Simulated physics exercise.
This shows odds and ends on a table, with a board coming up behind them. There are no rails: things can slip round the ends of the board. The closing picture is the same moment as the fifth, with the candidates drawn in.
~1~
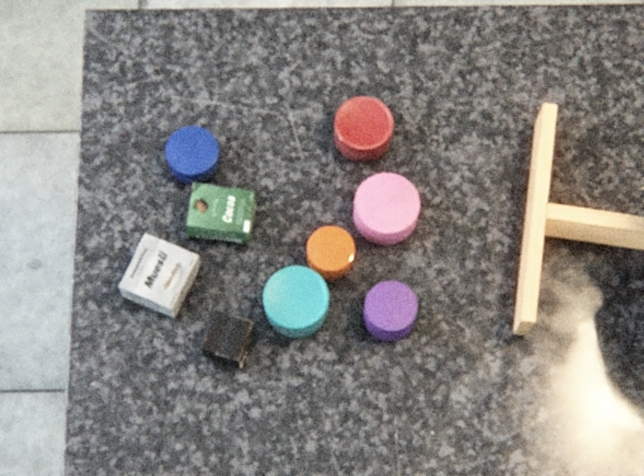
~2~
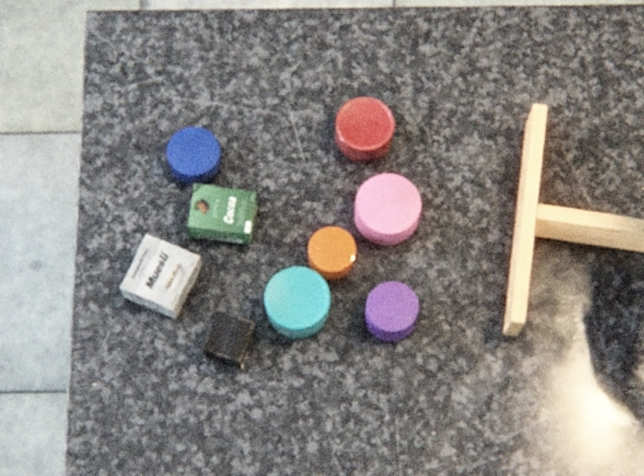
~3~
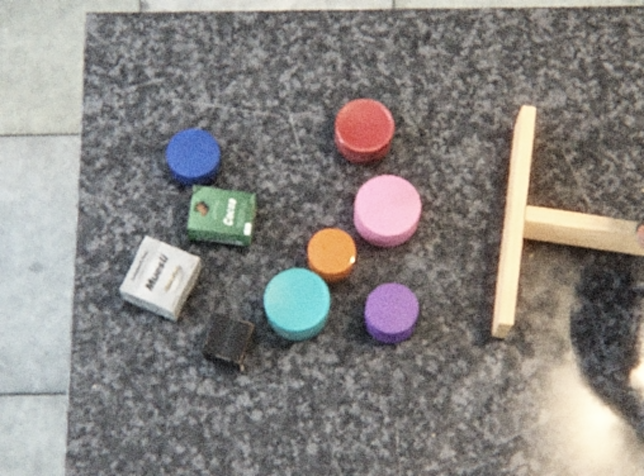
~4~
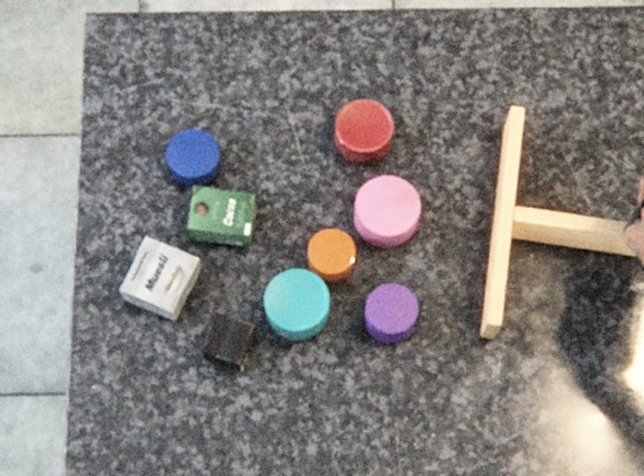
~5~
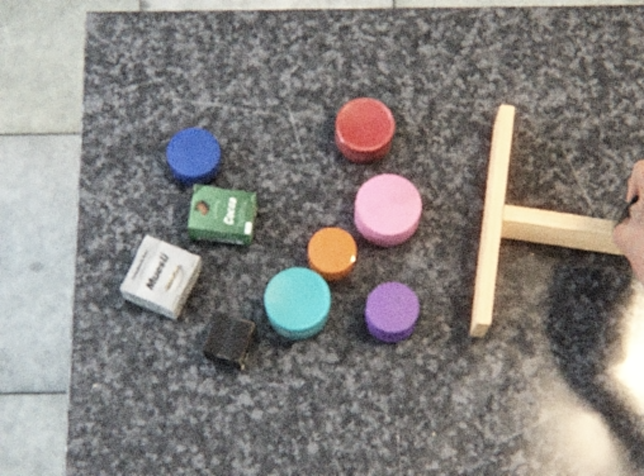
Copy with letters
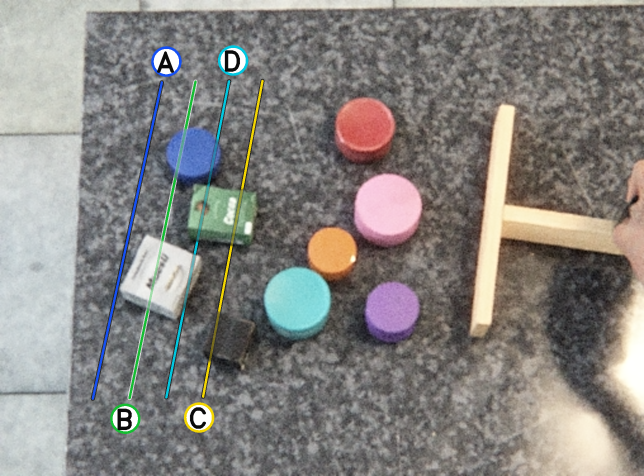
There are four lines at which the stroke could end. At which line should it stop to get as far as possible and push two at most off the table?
The farthest such stop is B.
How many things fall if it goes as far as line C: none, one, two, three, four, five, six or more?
The count is none.
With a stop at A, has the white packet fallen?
Yes.
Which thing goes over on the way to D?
It is the white packet.
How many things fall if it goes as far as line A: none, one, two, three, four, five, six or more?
In all, three.
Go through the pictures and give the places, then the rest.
Board (540, 209); white packet (160, 276); blue pot (194, 156), in the first frame.
Board (530, 210); pink tin (388, 210), in the second frame.
Board (518, 212); turquoise jar (298, 305), in the third frame.
Board (506, 212); purple tin (392, 314), in the fourth frame.
Board (496, 211); green box (223, 215); white packet (162, 278); blue pot (195, 158), in the fifth frame.
On the marked copy, A at (129, 233); B at (164, 233); C at (234, 232); D at (199, 232).
With B. Early on, board (376, 213); red jar (352, 130); purple tin (328, 305).
Further on, board (257, 215); white packet (98, 266); turquoise jar (156, 284).
At the end, board (165, 216); turquoise jar over the edge; white packet over the edge; two fallen.
As for the rest, A drops three; C is within the limit but short; D is within the limit but short.
